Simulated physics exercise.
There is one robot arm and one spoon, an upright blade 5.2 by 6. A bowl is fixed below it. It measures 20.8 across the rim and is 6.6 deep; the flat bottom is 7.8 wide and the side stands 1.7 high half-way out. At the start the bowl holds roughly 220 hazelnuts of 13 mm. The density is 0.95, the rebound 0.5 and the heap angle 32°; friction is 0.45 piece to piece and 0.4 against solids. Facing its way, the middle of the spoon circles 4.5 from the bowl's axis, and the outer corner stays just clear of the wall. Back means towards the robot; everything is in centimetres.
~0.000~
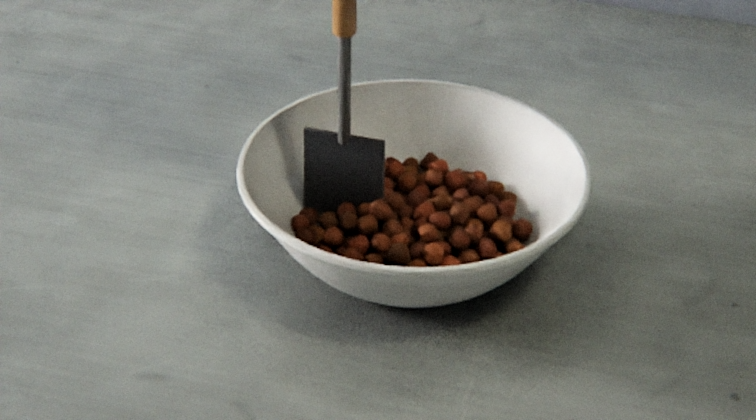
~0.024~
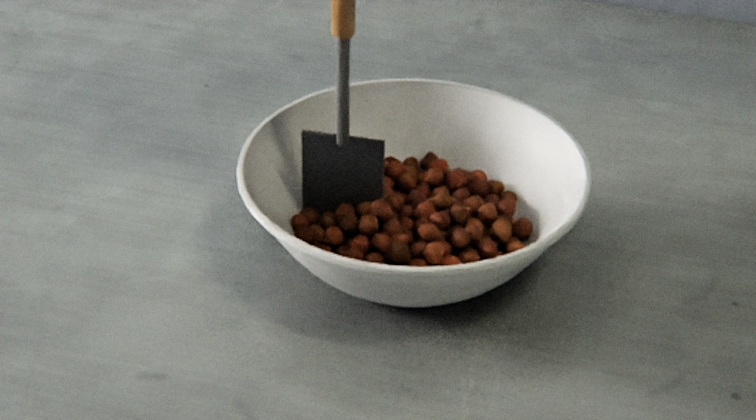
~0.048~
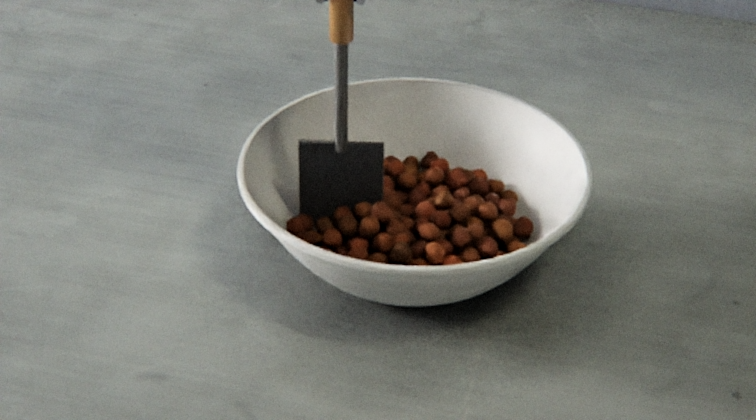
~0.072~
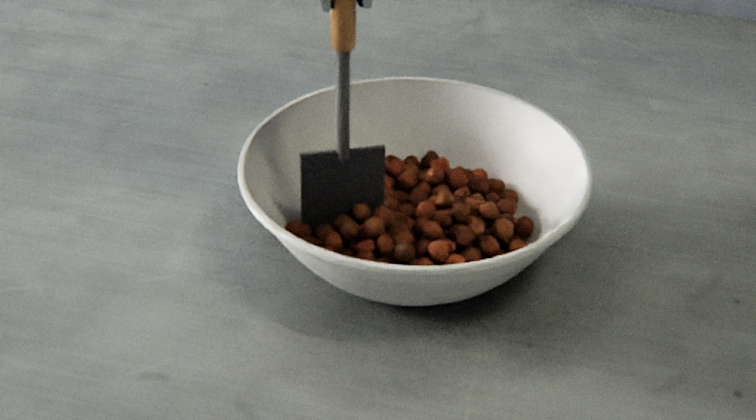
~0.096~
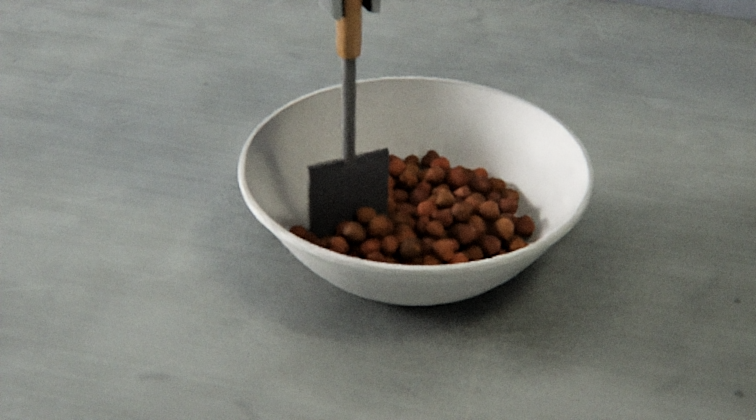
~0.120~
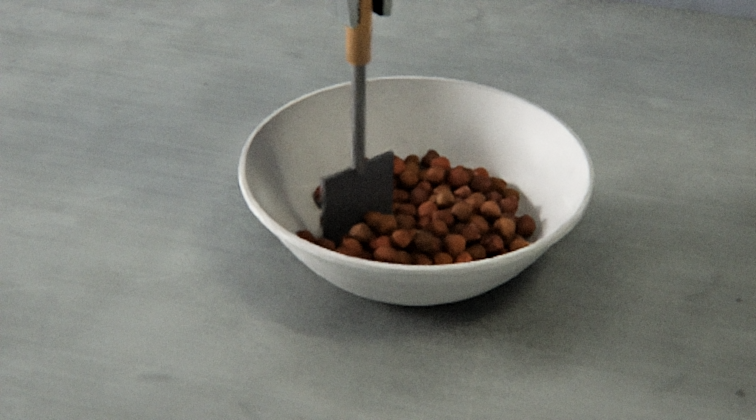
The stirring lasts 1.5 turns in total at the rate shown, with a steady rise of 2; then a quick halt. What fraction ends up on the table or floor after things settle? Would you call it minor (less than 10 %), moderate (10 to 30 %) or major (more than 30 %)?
I would call it minor.
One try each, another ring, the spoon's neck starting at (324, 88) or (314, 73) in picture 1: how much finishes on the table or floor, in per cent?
Near 0 per cent and near 0 per cent, in that order.
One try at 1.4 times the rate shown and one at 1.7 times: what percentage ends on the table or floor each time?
It would be some 10 and 20 percent respectively.
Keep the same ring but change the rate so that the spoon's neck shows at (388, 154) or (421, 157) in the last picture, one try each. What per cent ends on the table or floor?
Close to 15 and 30 in a hundred.
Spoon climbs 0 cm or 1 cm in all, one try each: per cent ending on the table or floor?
About 10 per cent on the first try and 5 per cent on the second.
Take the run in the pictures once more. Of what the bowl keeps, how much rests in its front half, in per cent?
Estimate: Some 55 %.
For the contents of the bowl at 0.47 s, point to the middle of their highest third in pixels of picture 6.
I'd put its middle near (457, 148).
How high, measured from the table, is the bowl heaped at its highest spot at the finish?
Roughly 5.0 centimetres.
After 0.47 s, 244° round, highest piece 8 above the table; 223 in the bowl.
After 0.82 s, 74° round, highest piece 6 above the table; 220 in the bowl, 2 on the table or floor, 1 in flight or on the tool.
After 1.20 s, 180° round, highest piece 5 above the table; 220 in the bowl, 3 on the table or floor.
After 1.90 s, 180° round, highest piece 5 above the table; 220 in the bowl, 3 on the table or floor.
At rest, 220 in the bowl, 3 on the table or floor. That is 1 % on the table or floor.
